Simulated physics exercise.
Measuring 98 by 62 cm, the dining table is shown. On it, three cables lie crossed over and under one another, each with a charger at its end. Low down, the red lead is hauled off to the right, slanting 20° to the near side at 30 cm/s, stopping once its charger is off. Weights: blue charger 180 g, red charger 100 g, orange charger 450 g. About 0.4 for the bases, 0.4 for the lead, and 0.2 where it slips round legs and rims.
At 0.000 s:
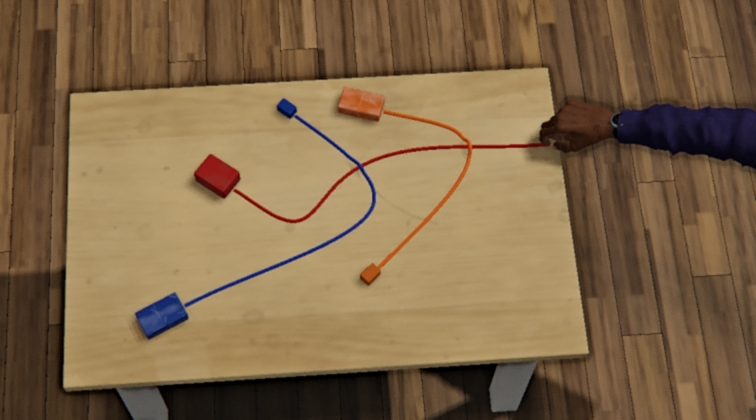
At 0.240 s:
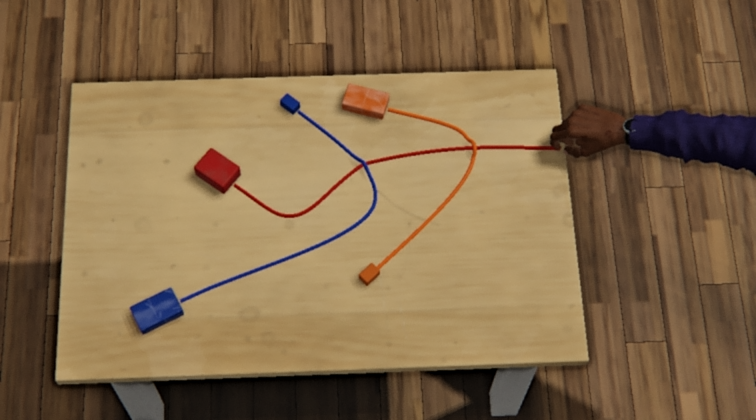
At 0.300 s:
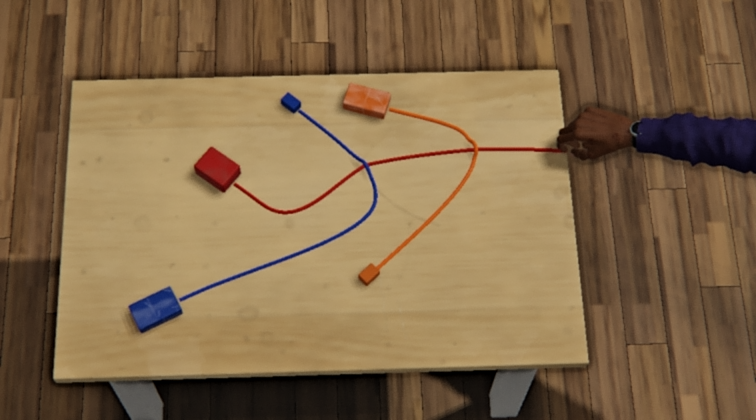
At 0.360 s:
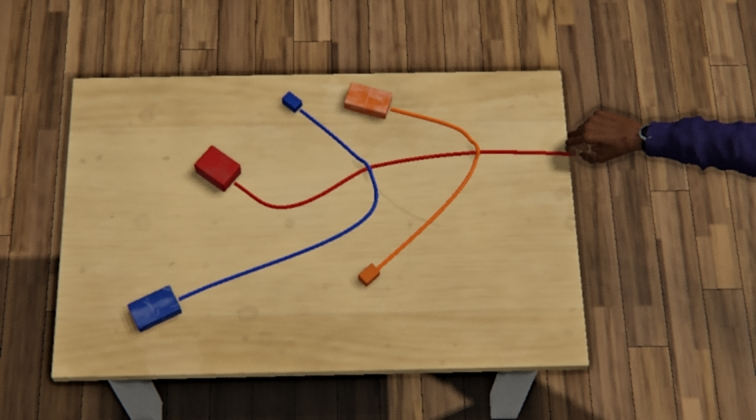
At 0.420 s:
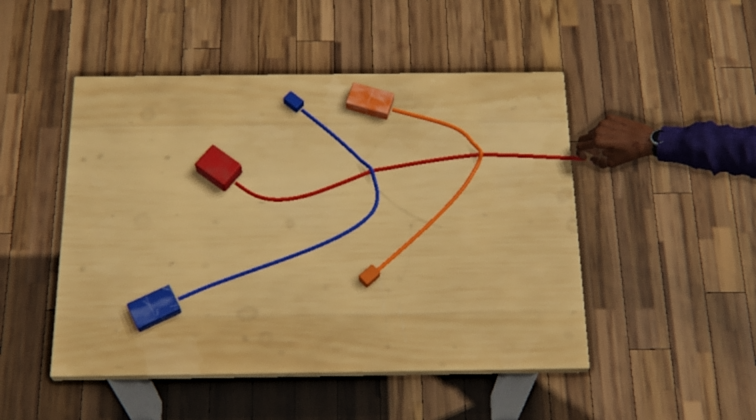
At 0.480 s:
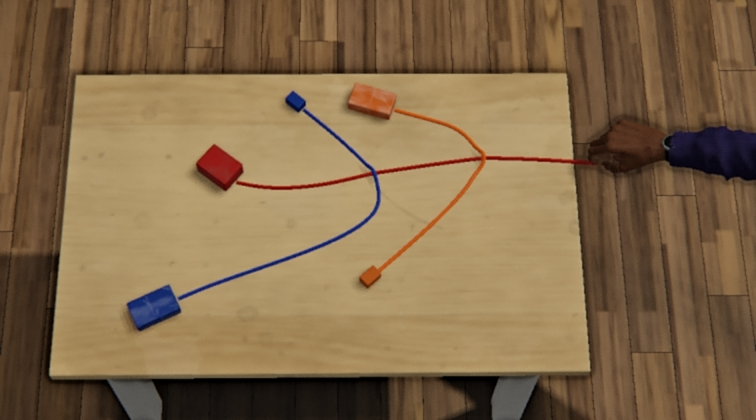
A hand pulled the red cable steadily to the right across a wooden table, drawing its curve nearly straight where it crossed the blue and orange cables, while the boxes at their ends barely moved.
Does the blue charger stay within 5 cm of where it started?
No.
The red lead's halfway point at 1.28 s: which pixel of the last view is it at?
I'd point to close to (535, 183) in the last picture.
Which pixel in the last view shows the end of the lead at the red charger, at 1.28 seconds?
It sits close to (353, 169) in the last view.
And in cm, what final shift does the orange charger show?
Orange charger: Around 2 centimetres.
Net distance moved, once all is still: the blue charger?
The blue charger ends 20 cm from where it began.
After 1.3 s, the red lead's tail end at (353, 169); red charger 21 cm off its start.
After 2.1 s, the red lead's tail end at (473, 205); red charger 45 cm off its start, blue plug 31 cm off its start.
After 2.9 s, the red lead's tail end at (601, 223); blue charger 13 cm off its start at (225, 289), red charger 71 cm off its start at (589, 218), blue plug over the edge.
After 3.7 s, the red lead has left the top; blue charger 21 cm off its start, red charger over the edge, blue plug over the edge.
After 4.2 s, the red lead has left the top; blue charger 21 cm off its start at (266, 282), red charger over the edge, blue plug over the edge, orange plug over the edge.
